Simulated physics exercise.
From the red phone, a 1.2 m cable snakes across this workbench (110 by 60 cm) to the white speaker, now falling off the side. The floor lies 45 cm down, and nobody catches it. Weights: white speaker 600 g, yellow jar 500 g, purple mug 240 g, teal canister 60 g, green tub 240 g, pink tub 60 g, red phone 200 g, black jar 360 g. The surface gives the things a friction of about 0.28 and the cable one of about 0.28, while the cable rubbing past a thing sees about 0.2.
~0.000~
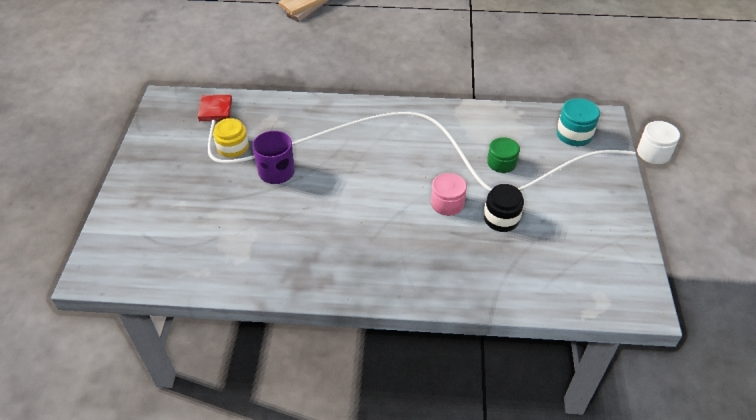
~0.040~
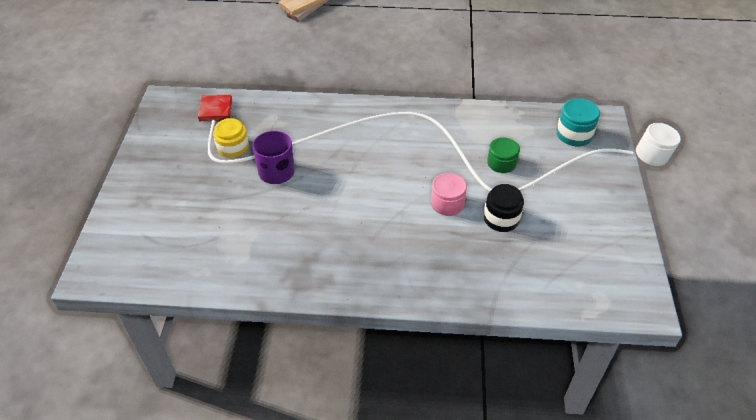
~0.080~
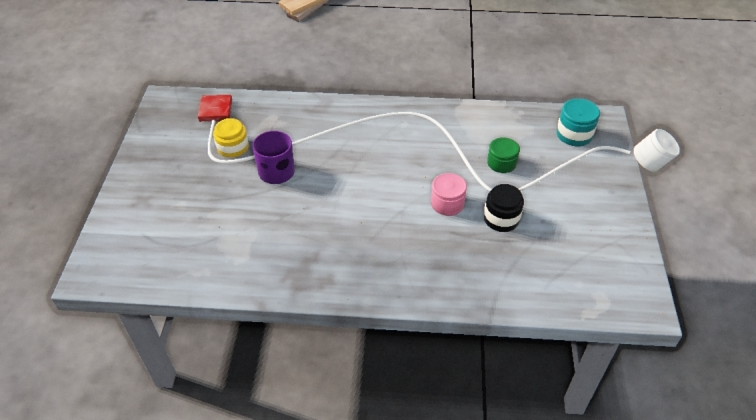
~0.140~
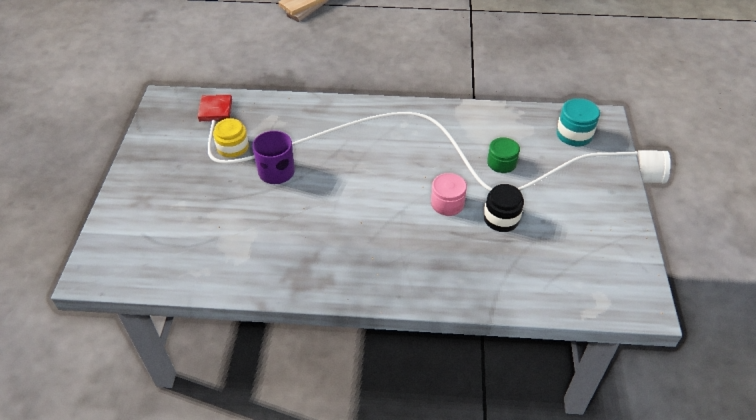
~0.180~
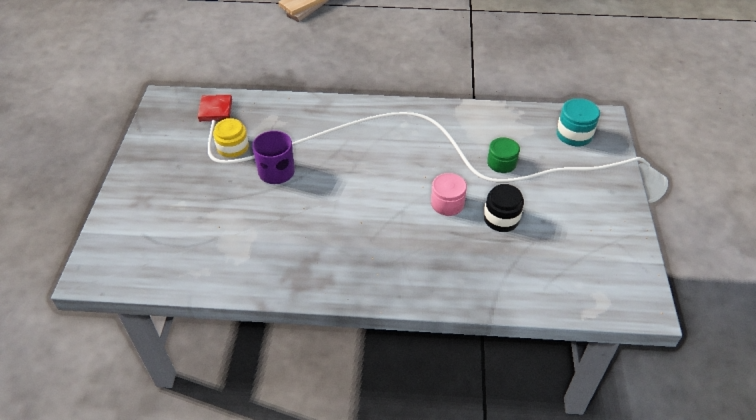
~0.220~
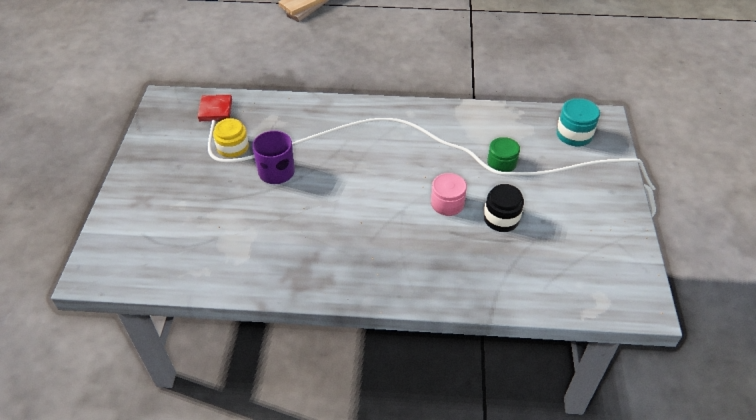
A white speaker tips over the right edge of a grey wooden workbench and drops out of sight behind it, tugging the pale cable straighter across the top. Seen from above by a still camera, the bench stands on a concrete floor. A red phone, yellow jar and purple mug sit left, with pink and green tubs, a black jar and a teal canister right, all unmoving.
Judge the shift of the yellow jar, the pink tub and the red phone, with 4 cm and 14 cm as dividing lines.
In order: The yellow jar ends far away; the pink tub stays in the low band; the red phone travels a long way.
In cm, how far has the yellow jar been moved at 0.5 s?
About 11 cm.
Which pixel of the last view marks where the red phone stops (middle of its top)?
Top at rest: About (263, 203).
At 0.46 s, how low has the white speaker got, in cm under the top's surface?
Roughly 40 centimetres.
At 0.5 s, the cable's tail end at (237, 150); red phone 17 cm off its start, yellow jar 11 cm off its start, white speaker over the edge.
At 0.7 s, the cable's tail end at (257, 193); red phone 32 cm off its start, yellow jar 17 cm off its start, white speaker over the edge.
At 1.0 s, the cable's tail end at (264, 192); red phone 33 cm off its start at (263, 203), yellow jar 17 cm off its start at (303, 102), green tub 2 cm off its start at (506, 142).
At 1.2 s, the cable's tail end at (264, 192); red phone 33 cm off its start, yellow jar 17 cm off its start, green tub 2 cm off its start.
At 2.4 s, the cable's tail end at (264, 192); red phone 33 cm off its start at (263, 203), yellow jar 17 cm off its start at (303, 102), pink tub 0 cm off its start at (450, 185), green tub 2 cm off its start at (507, 142).
